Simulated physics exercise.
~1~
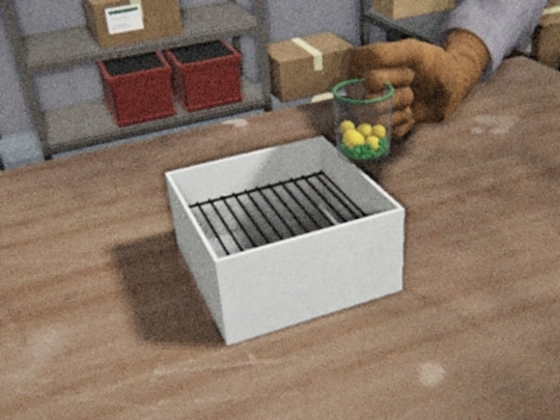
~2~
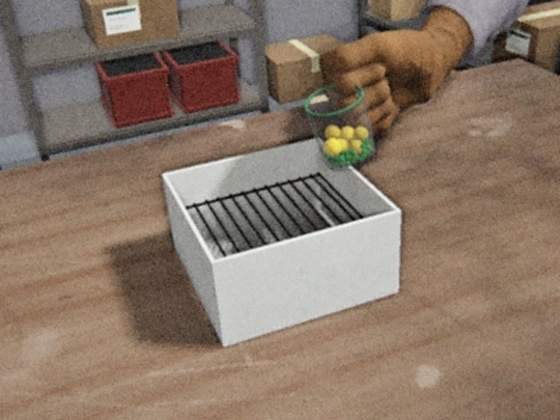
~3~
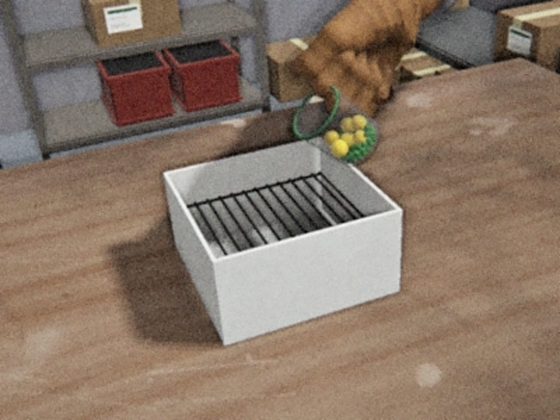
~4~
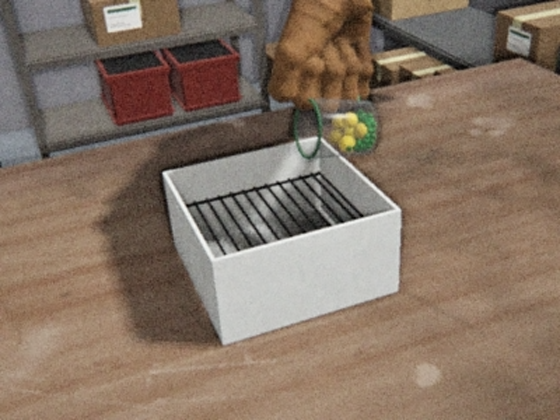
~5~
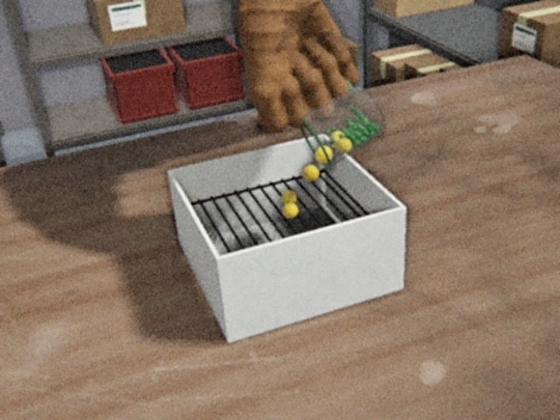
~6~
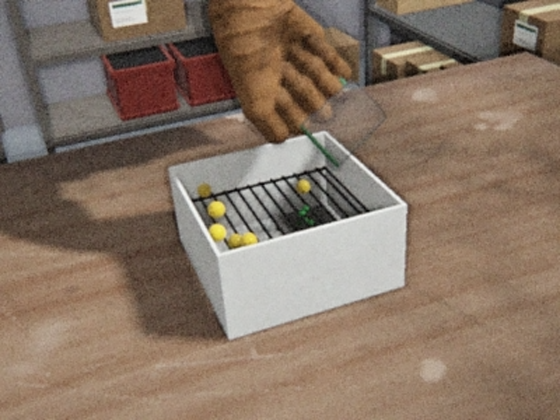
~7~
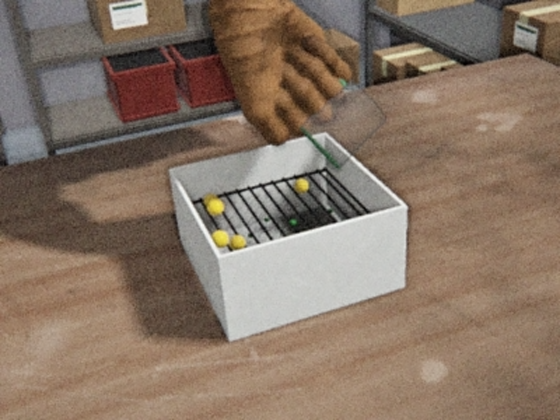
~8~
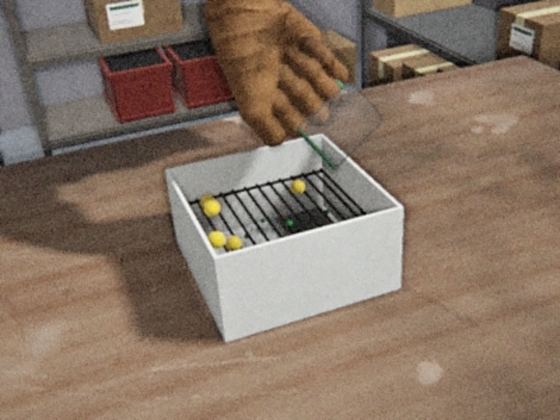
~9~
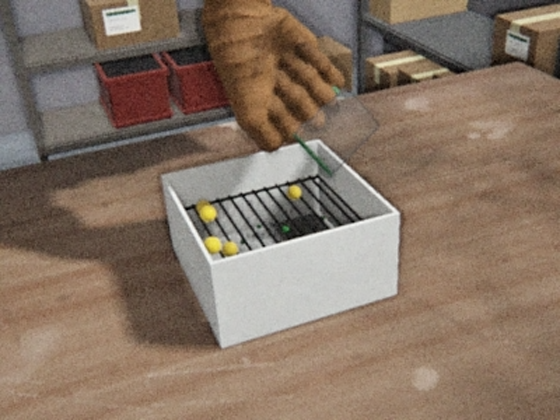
A brown hand tipped a clear cup of yellow balls and small green bits over a white box with a black wire rack inside, emptying it. The yellow balls stayed on the wires, while nearly all the green bits dropped through underneath.
